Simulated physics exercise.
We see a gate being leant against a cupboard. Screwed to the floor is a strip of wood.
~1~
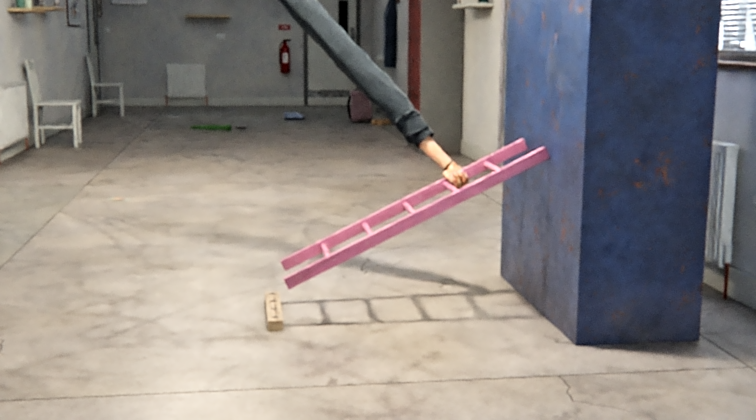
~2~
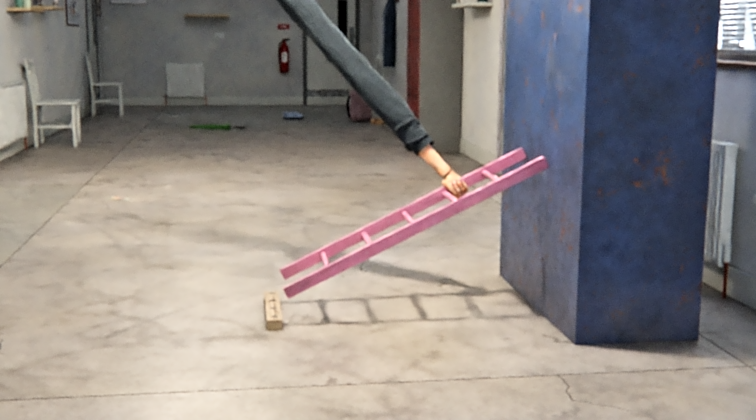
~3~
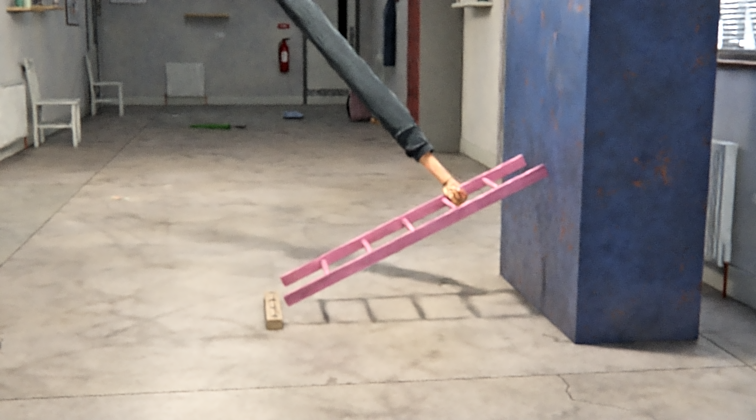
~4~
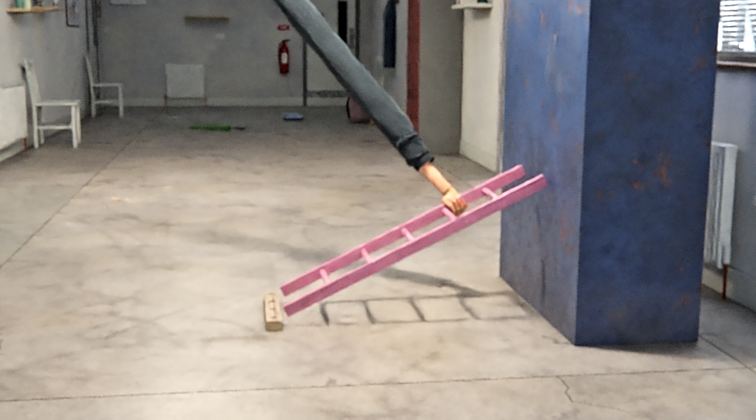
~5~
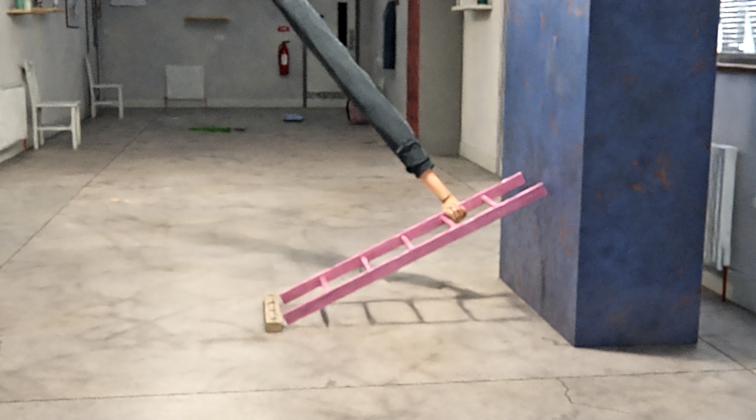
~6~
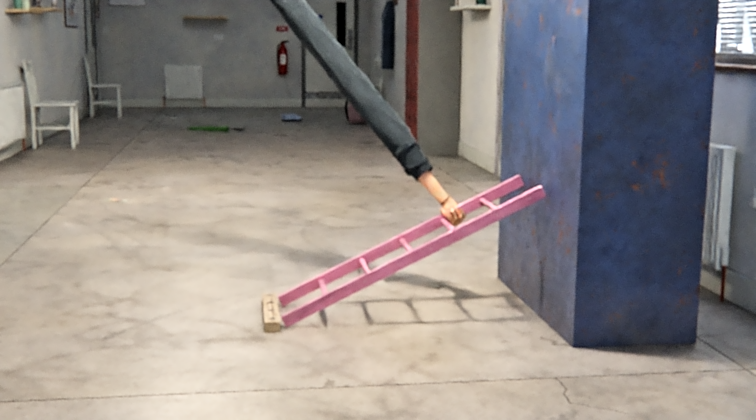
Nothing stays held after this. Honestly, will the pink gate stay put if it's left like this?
Yes. Chances are it will stand its ground.
Then, 0.34 s later than the last frame, pink gate at rest near (407, 249).
When it is over, the pink gate remains leaning, near (407, 249).
